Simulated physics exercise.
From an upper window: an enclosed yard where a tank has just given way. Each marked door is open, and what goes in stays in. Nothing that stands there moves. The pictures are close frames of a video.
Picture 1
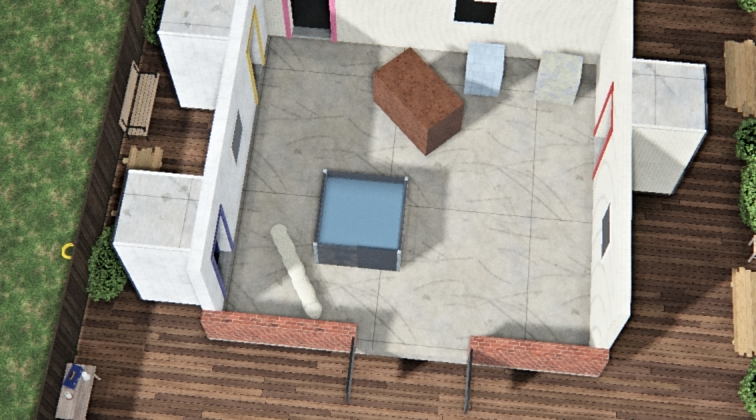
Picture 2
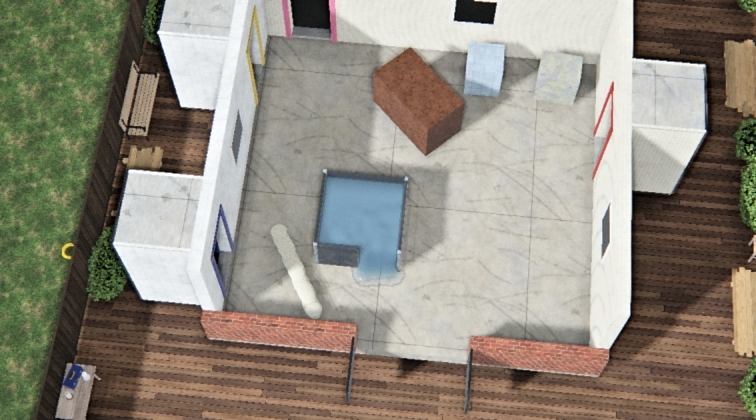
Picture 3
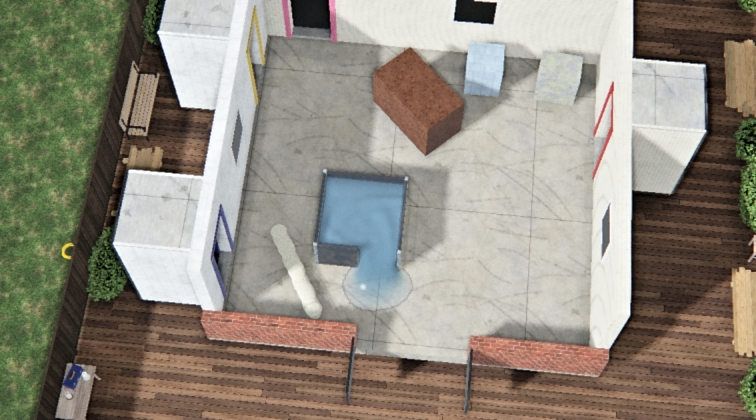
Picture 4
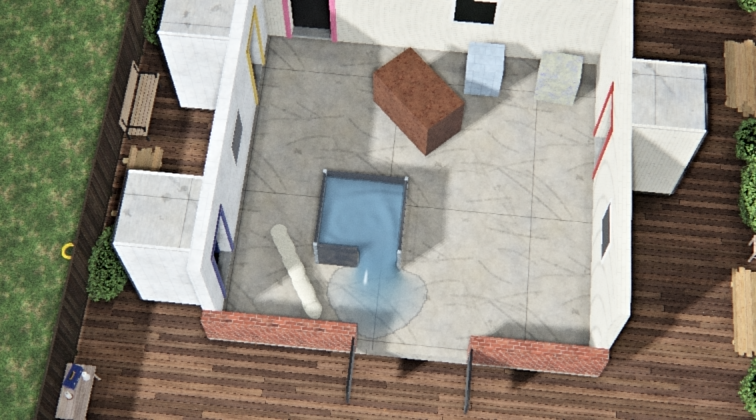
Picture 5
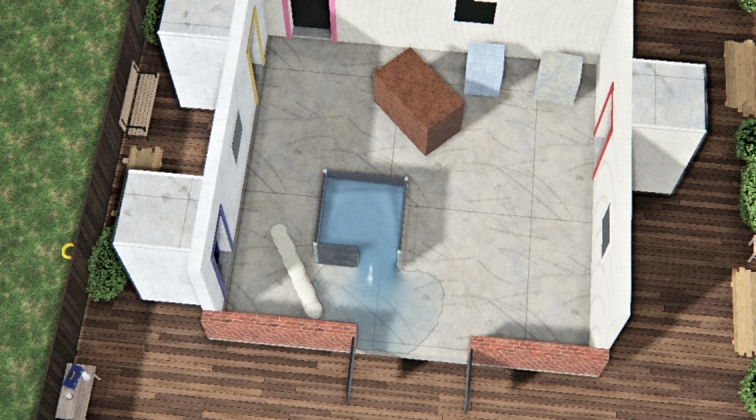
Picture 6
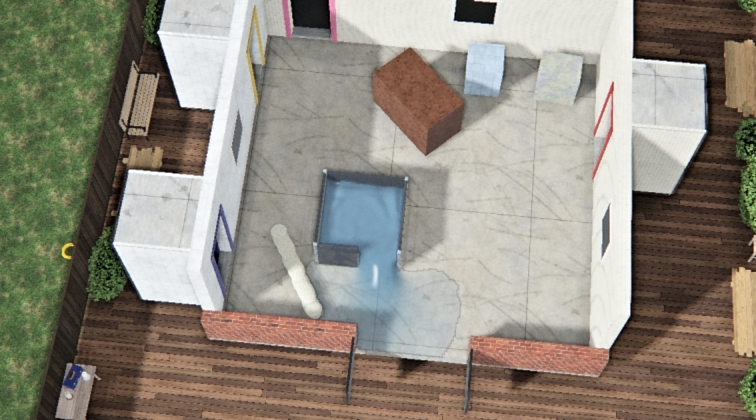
A square tank of blue water stood still in a walled yard, then its front gave way at the lower right, and water poured out and spread in a widening pool across the floor.
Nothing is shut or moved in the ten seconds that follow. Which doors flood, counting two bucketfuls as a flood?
In the end: The yellow door admits no more than that; the red door admits no more than that; the blue door lets in a lot; the pink door admits no more than that.
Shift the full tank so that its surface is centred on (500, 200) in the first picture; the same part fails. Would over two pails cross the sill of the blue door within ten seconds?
In short: Blue door lets less in.
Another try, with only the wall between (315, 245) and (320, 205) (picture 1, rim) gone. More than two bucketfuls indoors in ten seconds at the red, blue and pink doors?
Then: Red door holds, blue door takes more, pink door passes that mark.
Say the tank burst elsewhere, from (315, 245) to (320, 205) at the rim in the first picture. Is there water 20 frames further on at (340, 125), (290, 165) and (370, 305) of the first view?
In that order: Flooded, covered, flooded.
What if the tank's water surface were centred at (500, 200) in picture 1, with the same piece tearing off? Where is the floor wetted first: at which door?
First comes the door marked red.
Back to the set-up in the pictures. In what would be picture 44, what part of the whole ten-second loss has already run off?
Roughly 85 per cent.
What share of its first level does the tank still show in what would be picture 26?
Roughly 30 per cent.
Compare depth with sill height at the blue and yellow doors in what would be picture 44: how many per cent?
In turn 160 and 10 per cent.
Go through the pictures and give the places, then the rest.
The first picture shows the open tank at (362, 213) is whole and still.
In the second picture, the front is at (401, 275), out from the gap at (377, 261).
In the third picture, the front is at (362, 305), out from the gap at (377, 262).
In the fourth picture, the front is at a hidden place, out from the gap at (377, 262).
In the fifth picture, water pours out at (377, 262) and has run to a hidden place.
In the sixth picture, water pours out at (377, 262) and has run to a hidden place.
A moment on, water covers 15 % of the floor; the yellow door not reached, the red door not reached, the blue door not reached, the pink door not reached.
Next, water covers 20 % of the floor; the yellow door not reached, the red door not reached, the blue door under two buckets in, the pink door not reached.
Then, water covers 25 % of the floor; the yellow door not reached, the red door not reached, the blue door over two buckets in, the pink door not reached.
Later, water covers 35 % of the floor; the yellow door not reached, the red door not reached, the blue door over two buckets in, the pink door not reached.
In the end, water covers 35 % of the floor; the yellow door wet at the sill, nothing in, the red door not reached, the blue door over two buckets in, the pink door not reached.
